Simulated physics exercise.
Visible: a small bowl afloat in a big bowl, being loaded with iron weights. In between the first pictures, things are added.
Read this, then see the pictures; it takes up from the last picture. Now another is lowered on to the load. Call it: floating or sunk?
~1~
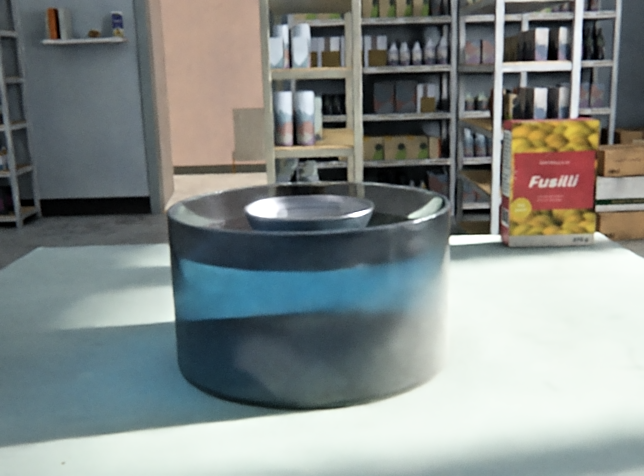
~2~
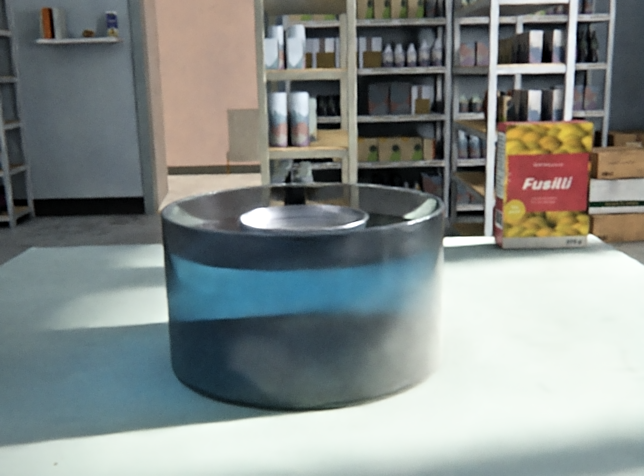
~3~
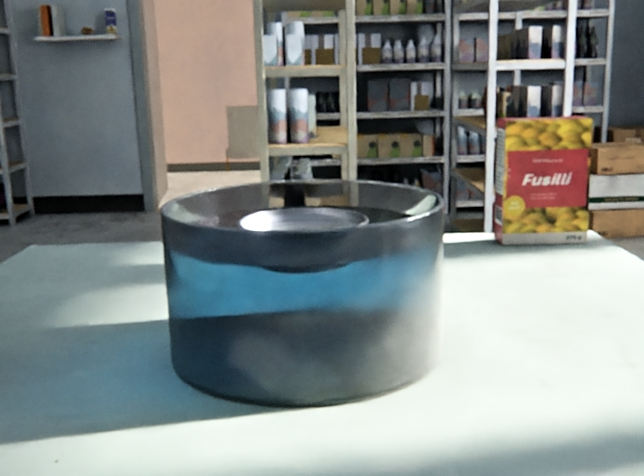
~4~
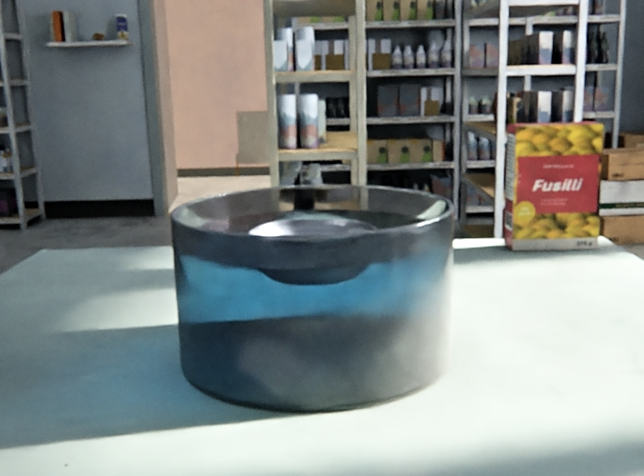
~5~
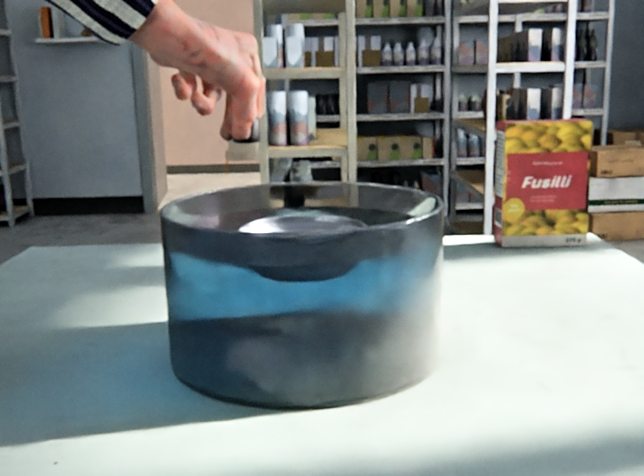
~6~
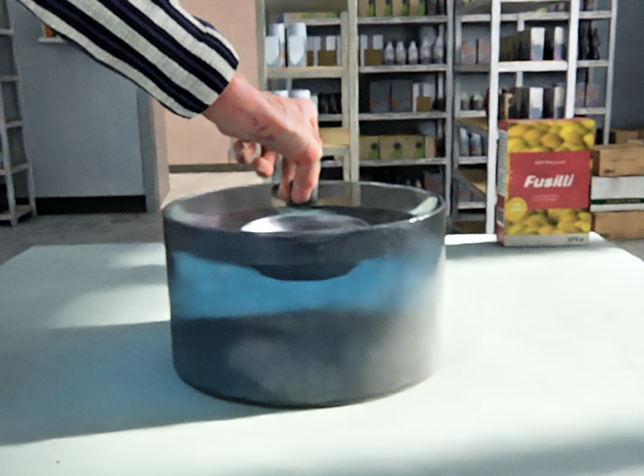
Sunk.
Shortly, the iron weight is in and the small bowl dips.
Then, water pours in over its edge.
At the finish, the small bowl lies on the bottom with its load.
